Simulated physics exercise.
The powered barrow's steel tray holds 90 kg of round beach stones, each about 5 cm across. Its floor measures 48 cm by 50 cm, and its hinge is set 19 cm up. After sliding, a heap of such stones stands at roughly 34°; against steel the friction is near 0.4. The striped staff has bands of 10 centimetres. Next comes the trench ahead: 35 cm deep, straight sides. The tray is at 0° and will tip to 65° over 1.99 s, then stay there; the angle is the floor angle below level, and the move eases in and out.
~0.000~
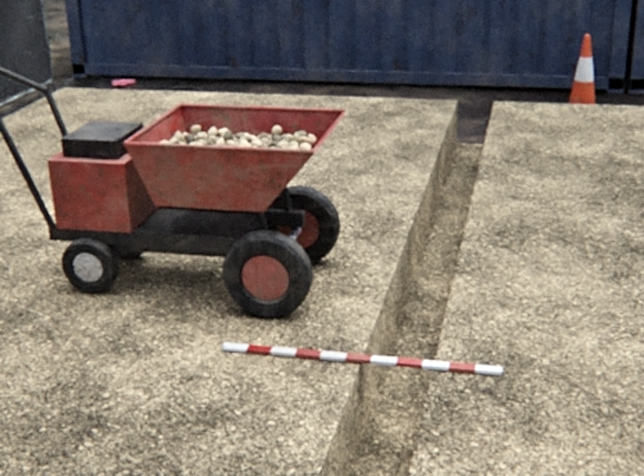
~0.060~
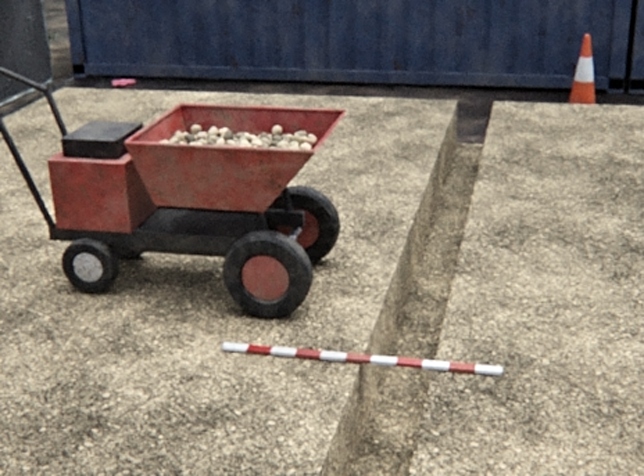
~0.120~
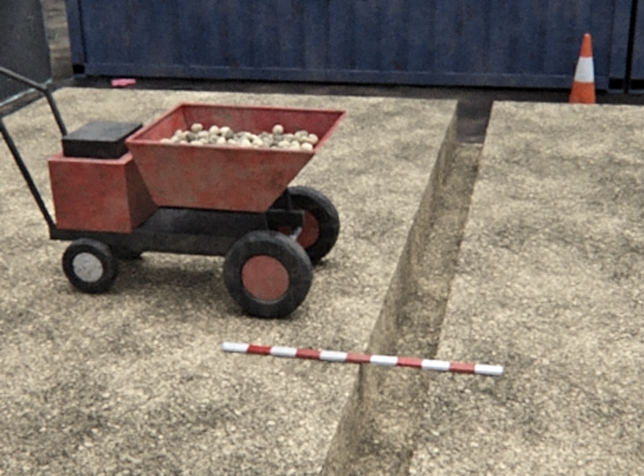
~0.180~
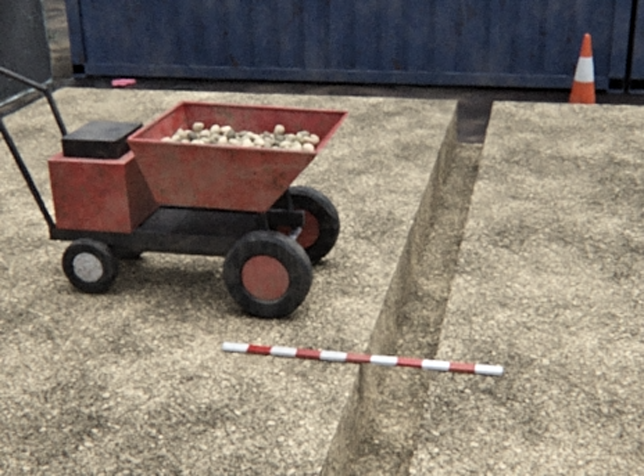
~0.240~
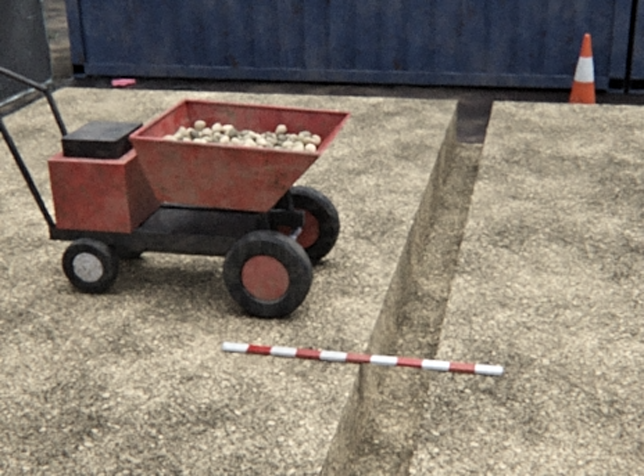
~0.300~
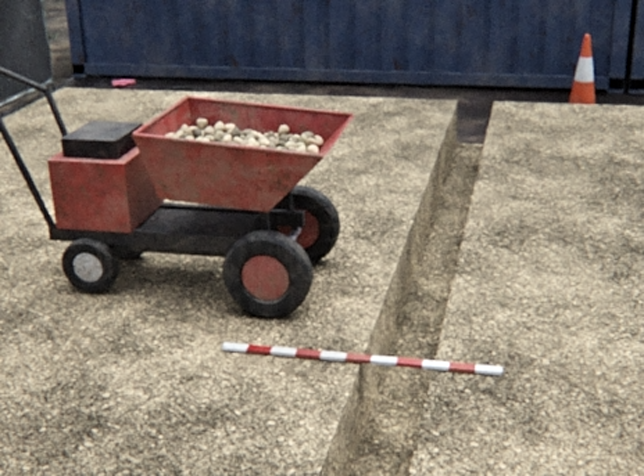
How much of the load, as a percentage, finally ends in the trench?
I would put it at about 51 per cent.
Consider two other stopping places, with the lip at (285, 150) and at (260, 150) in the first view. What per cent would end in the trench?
I'd expect some 85 per cent, then some 100.
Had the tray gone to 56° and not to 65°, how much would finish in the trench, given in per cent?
It would come to about 50 percent.
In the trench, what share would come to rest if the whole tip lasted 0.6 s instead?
30 per cent.
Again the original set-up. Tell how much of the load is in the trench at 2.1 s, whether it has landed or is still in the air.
About 20%.
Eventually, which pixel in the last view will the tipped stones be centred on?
I'd put it close to (442, 342).
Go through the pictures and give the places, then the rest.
In the first picture, lip at (313, 152), floor tilted 0°, highest stones at (251, 142).
In the second picture, lip at (314, 153), floor tilted 0°, highest stones at (244, 142); the stones move at 0.0 m/s on average.
In the third picture, lip at (315, 153), floor tilted 1°, highest stones at (234, 141); the stones move at 0.1 m/s on average.
In the fourth picture, the tray is at 1°, its lip at (317, 154); the top of the load is at (235, 140); the stones move at 0.1 m/s on average.
In the fifth picture, the tray is at 3°, its lip at (319, 155); the top of the load is at (210, 137); the stones move at 0.2 m/s on average.
In the sixth picture, lip at (323, 157), floor tilted 4°, highest stones at (210, 134); the stones move at 0.2 m/s on average.
After 1.5 s the floor is at 55°; 100 % in the tray; the foremost stones are at (410, 220).
After 2.1 s the floor is at 65°; 47 % in the tray, 18 % in the trench, 35 % past the trench; the foremost stones are at (560, 312).
After 2.4 s the floor is at 65°; 23 % in the tray, 29 % in the trench, 49 % past the trench; the foremost stones are at (617, 318).
After 4.4 s the floor is at 65°; 0 % in the tray, 51 % in the trench, 49 % past the trench; the foremost stones are at (630, 320).
